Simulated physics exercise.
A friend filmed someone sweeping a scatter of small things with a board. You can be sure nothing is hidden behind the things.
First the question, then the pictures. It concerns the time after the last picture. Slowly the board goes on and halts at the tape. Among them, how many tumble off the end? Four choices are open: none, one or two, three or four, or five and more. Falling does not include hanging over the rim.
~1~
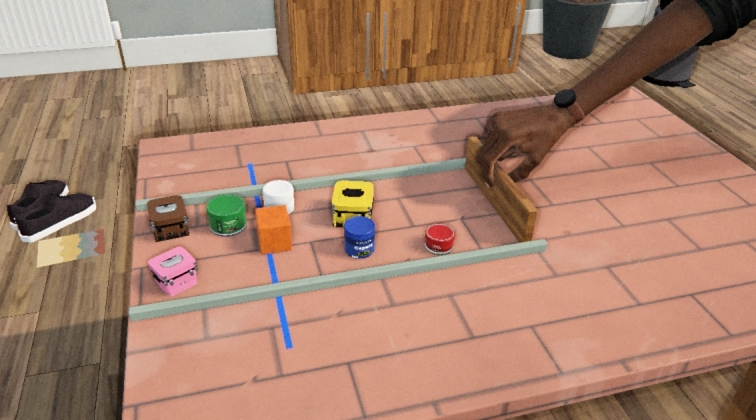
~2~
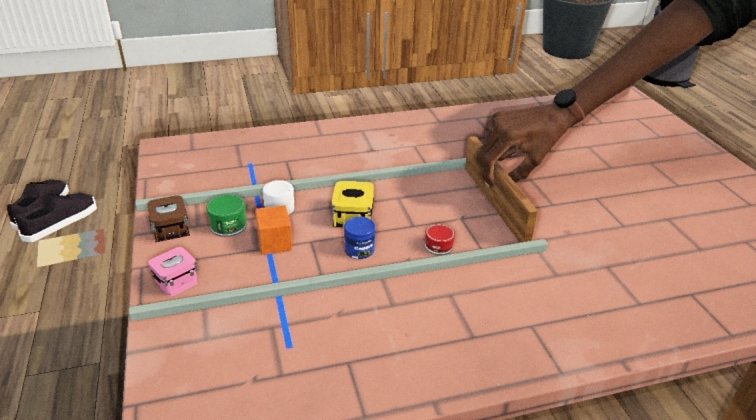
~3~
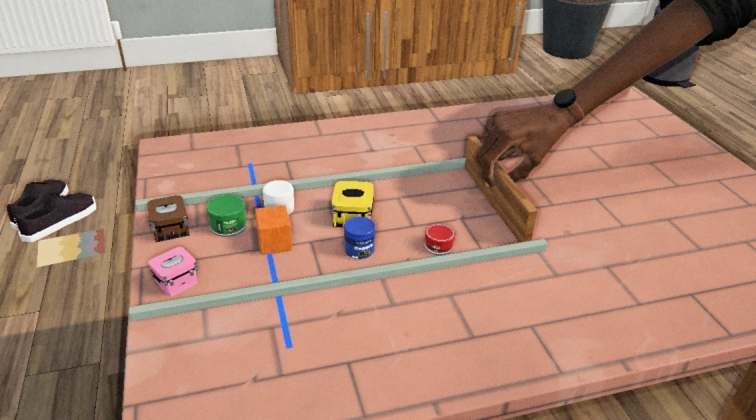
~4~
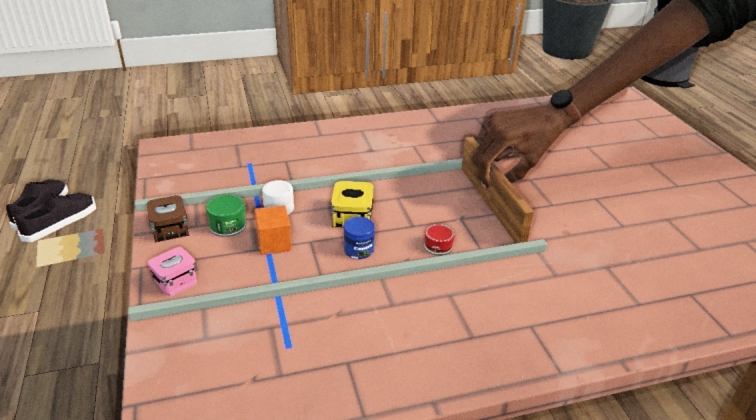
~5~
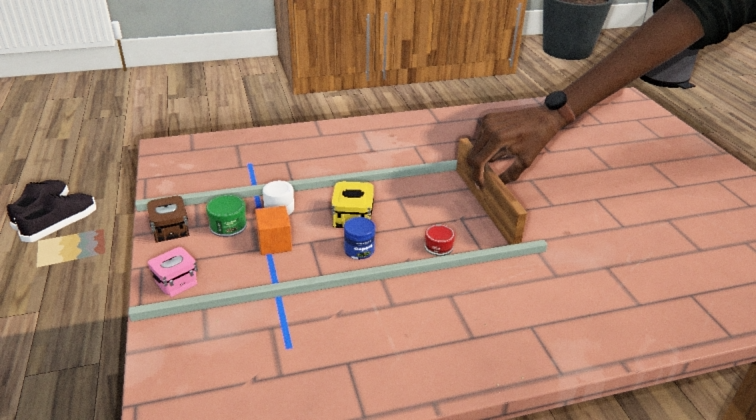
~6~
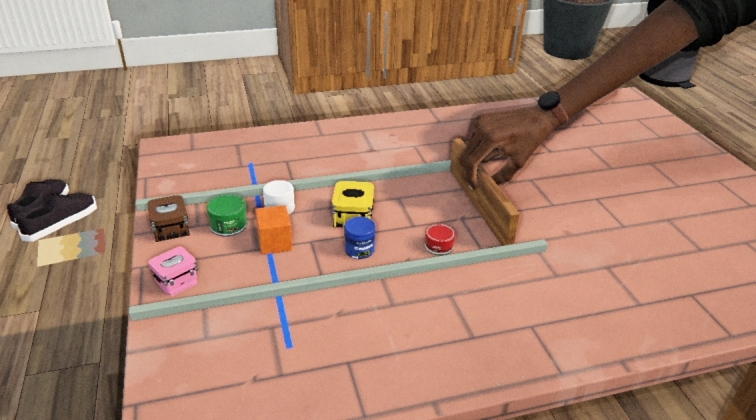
Looks like not a single one goes over the edge.
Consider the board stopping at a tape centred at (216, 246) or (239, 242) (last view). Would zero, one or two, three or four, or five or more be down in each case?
1 or 2, then not one.
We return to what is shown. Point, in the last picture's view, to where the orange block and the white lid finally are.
The orange block ends at (209, 242) and the white lid at (245, 201).
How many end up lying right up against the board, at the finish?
Number: 4.
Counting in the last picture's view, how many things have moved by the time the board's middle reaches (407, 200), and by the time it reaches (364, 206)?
I get 1 at the one place and 3 at the other.
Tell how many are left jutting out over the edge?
0 overhanging.
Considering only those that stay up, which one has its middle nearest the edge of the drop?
The brown case is the one.
Early on, none off yet; brown case at rest near (169, 218); pink case at rest near (174, 272); green tin at rest near (227, 215).
Finally, the number that fall off is zero.
